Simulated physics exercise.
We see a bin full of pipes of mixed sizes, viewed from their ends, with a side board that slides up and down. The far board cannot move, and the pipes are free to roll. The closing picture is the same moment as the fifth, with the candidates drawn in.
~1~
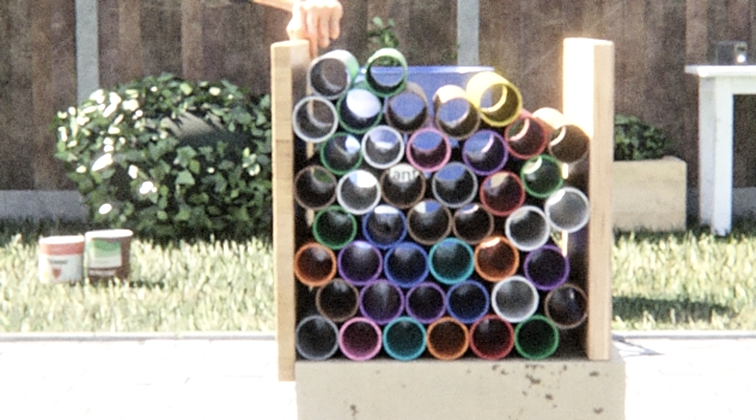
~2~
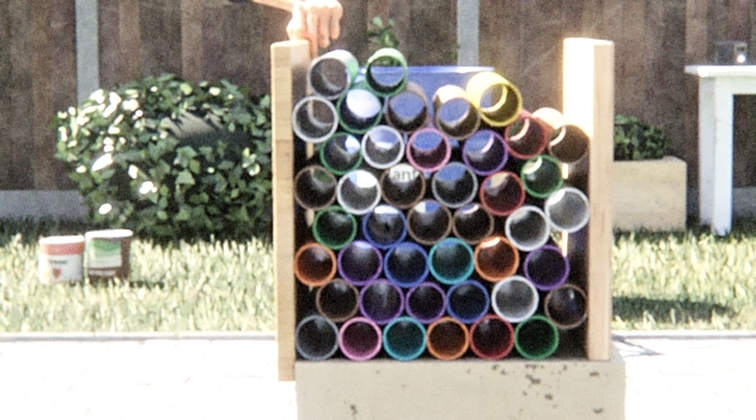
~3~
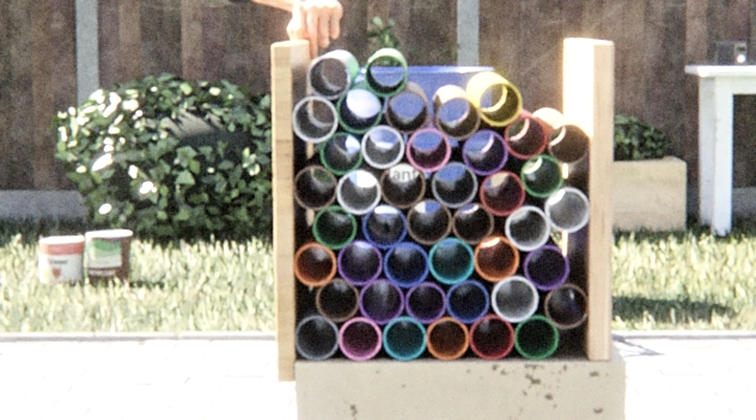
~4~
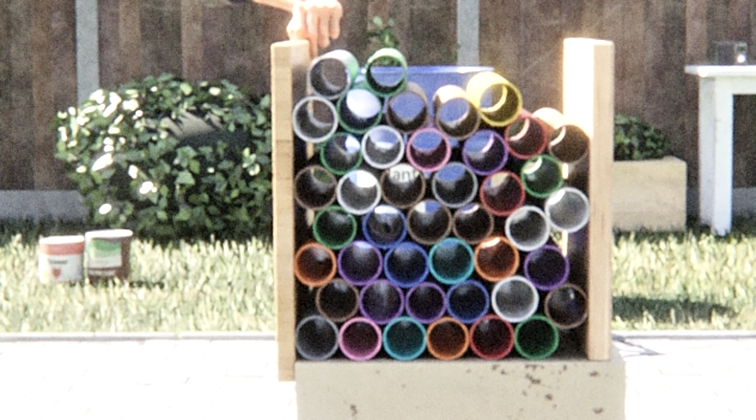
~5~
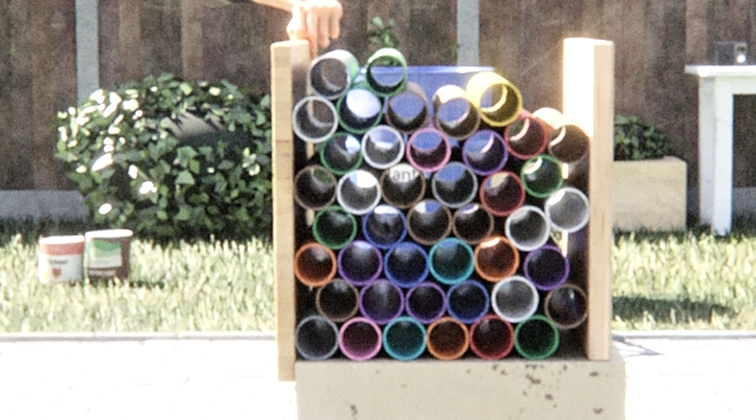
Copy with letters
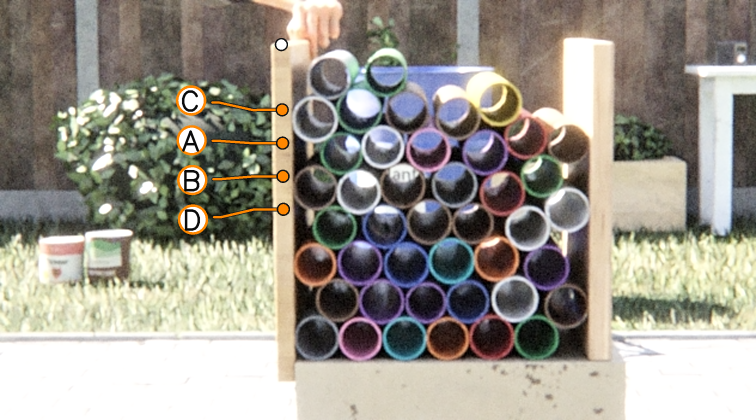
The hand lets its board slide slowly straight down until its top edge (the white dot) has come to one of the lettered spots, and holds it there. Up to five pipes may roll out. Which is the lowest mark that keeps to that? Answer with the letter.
Stop at D.
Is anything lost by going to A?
At A: No.
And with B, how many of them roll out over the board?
The count is two.
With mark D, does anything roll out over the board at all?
Yes, at D.
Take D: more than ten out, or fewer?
At D, fewer than ten.
On the copy, A at (283, 143); B at (283, 176); C at (282, 110); D at (283, 209); the white dot at (281, 45).
On D. First, top of the board (292, 117).
Then, top of the board (293, 199).
Finally, top of the board (293, 208), two out over the board.
By contrast, A none out over the board; B two out over the board; C none out over the board.
